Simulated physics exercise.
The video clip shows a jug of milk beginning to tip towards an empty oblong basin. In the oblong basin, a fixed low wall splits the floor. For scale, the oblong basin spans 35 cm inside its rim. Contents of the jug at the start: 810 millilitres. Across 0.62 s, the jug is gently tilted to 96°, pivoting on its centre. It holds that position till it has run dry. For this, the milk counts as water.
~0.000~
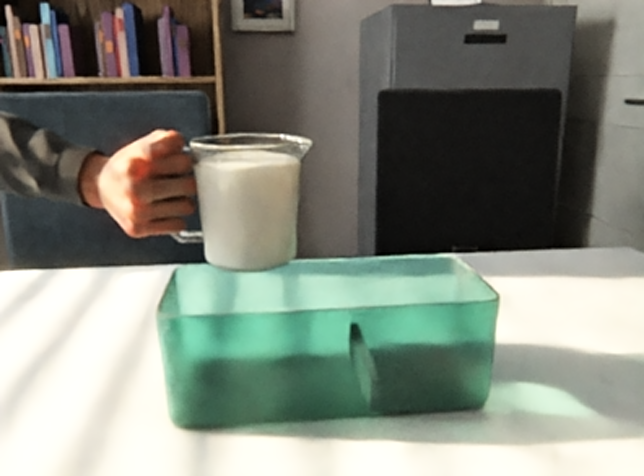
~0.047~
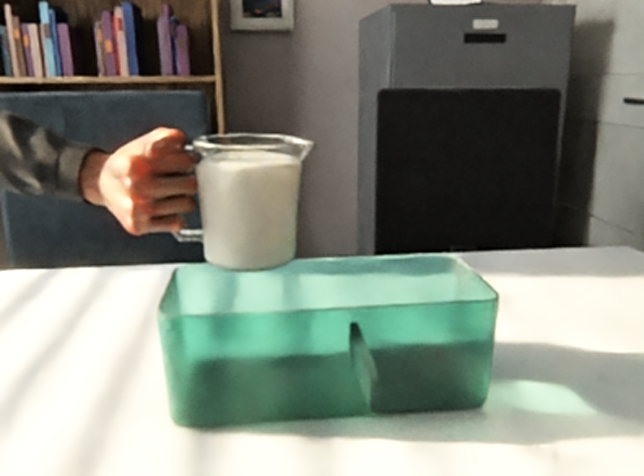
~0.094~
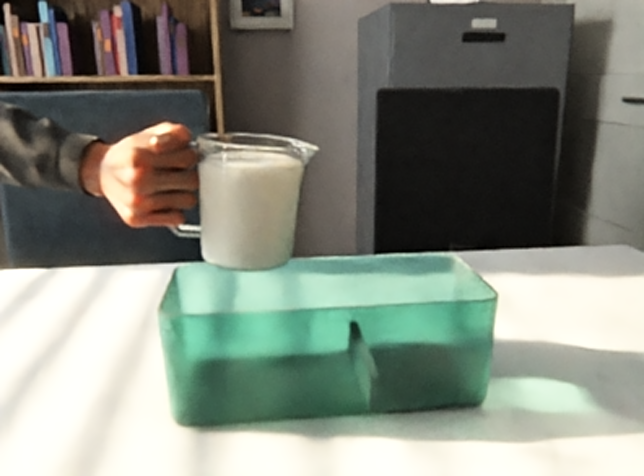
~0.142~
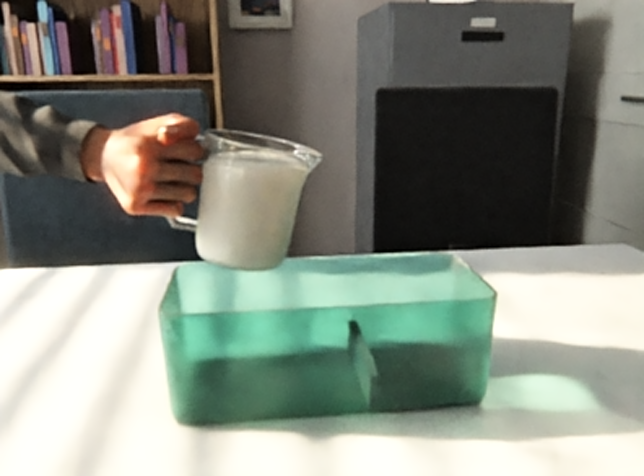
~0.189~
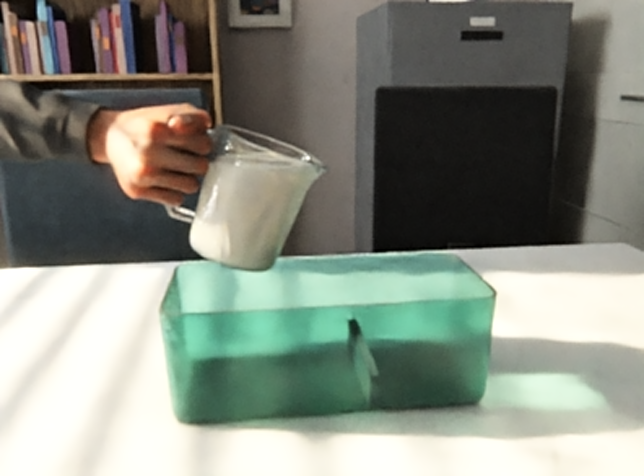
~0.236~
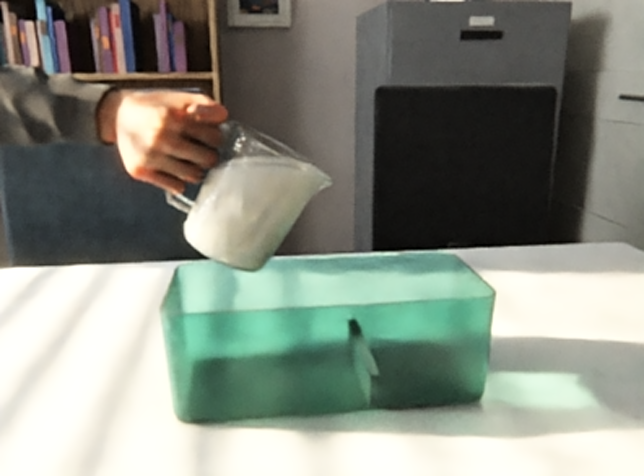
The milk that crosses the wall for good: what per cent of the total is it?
It is about 79 per cent of the total.
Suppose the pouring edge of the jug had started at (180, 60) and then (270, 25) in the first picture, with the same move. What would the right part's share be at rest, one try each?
Respectively about 10 and 65 percent.
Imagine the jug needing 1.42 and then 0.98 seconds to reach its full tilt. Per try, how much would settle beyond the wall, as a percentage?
I'd expect close to 80 per cent and then close to 80 per cent.
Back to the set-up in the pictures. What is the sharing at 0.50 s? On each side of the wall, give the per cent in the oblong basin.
About 2 left, 18 right.
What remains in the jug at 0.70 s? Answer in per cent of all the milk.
24 %.
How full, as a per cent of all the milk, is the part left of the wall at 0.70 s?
Roughly 14 in a hundred.
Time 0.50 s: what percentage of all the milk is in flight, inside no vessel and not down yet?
16 per cent.
By 0.50 s the tilt is 88° and 63 per cent is still to pour, 2 is left of the wall and 18 right of it.
By 0.70 s the tilt is 96° and 24 per cent is still to pour, 13 is left of the wall and 53 right of it.
By 0.90 s the tilt is 96° and 7 per cent is still to pour, 13 is left of the wall and 77 right of it.
By 1.12 s the tilt is 96° and 2 per cent is still to pour, 18 is left of the wall and 80 right of it.
At rest 21 per cent lies left of the wall, 79 right of it and 1 outside.
